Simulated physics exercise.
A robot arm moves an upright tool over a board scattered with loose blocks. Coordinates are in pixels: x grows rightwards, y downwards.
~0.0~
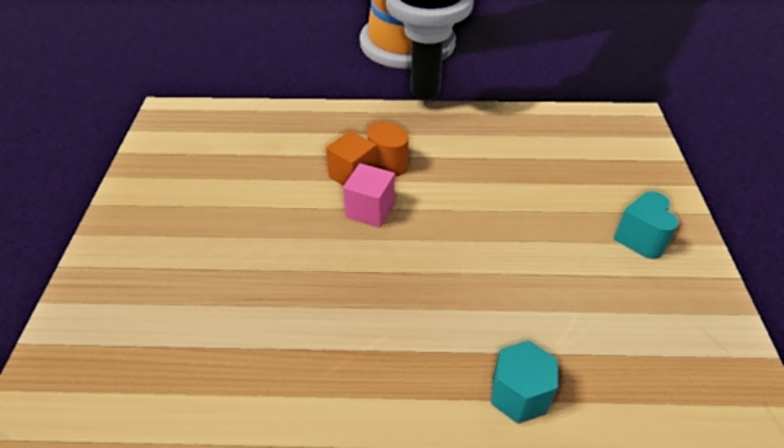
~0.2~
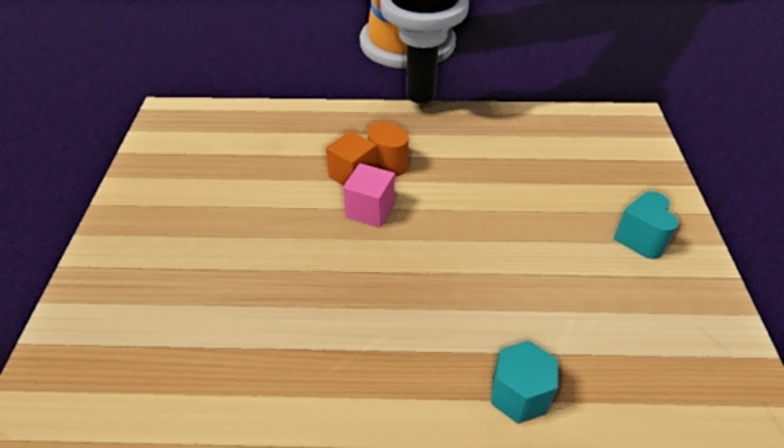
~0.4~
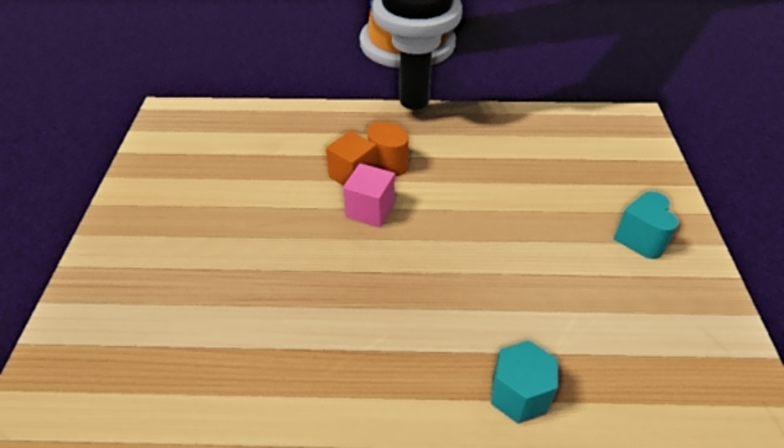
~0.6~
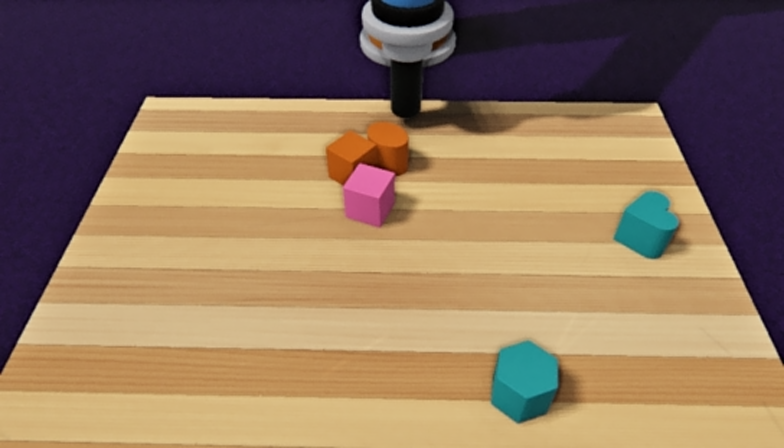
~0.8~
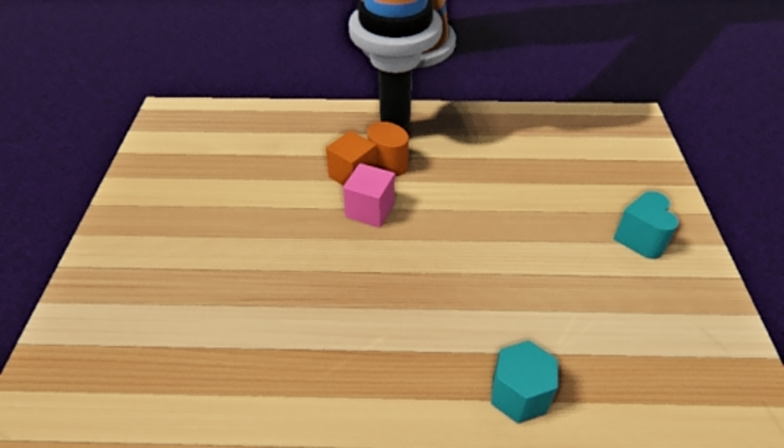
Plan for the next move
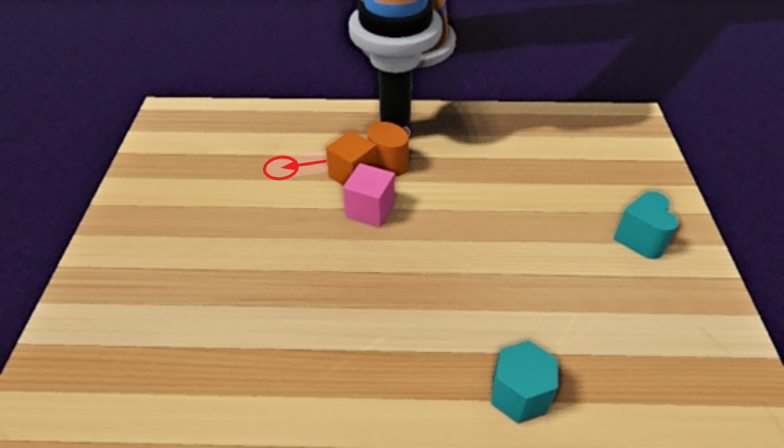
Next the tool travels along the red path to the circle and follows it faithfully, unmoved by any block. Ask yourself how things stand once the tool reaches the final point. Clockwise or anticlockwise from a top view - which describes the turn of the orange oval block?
It spins anti-clockwise.
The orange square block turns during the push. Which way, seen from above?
From above, the orange square block will be seen to turn clockwise.
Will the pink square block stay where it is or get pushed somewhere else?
By the last moment of the path, the pink square block has stayed put.
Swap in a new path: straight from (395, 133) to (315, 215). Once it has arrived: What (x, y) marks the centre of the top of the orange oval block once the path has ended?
The orange oval block ends near (386, 155).
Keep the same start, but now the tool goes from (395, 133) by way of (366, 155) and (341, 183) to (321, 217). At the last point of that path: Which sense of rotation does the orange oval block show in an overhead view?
Bird's-eye view: Counterclockwise.
Path on the board, from (395, 133) via (366, 152) and (325, 161), ending at (281, 168).
The first path, step by step. One third of the way, tool at (365, 141); orange square block at (347, 152), turned 30° clockwise; orange oval block at (385, 141), turned 35° anticlockwise.
Two thirds of the way, tool at (323, 150); orange square block at (346, 152), turned 30° clockwise; orange oval block at (385, 141), turned 35° anticlockwise.
At the end, tool at (279, 156); orange square block at (346, 152), turned 30° clockwise; pink square block in place; orange oval block at (385, 141), turned 35° anticlockwise.
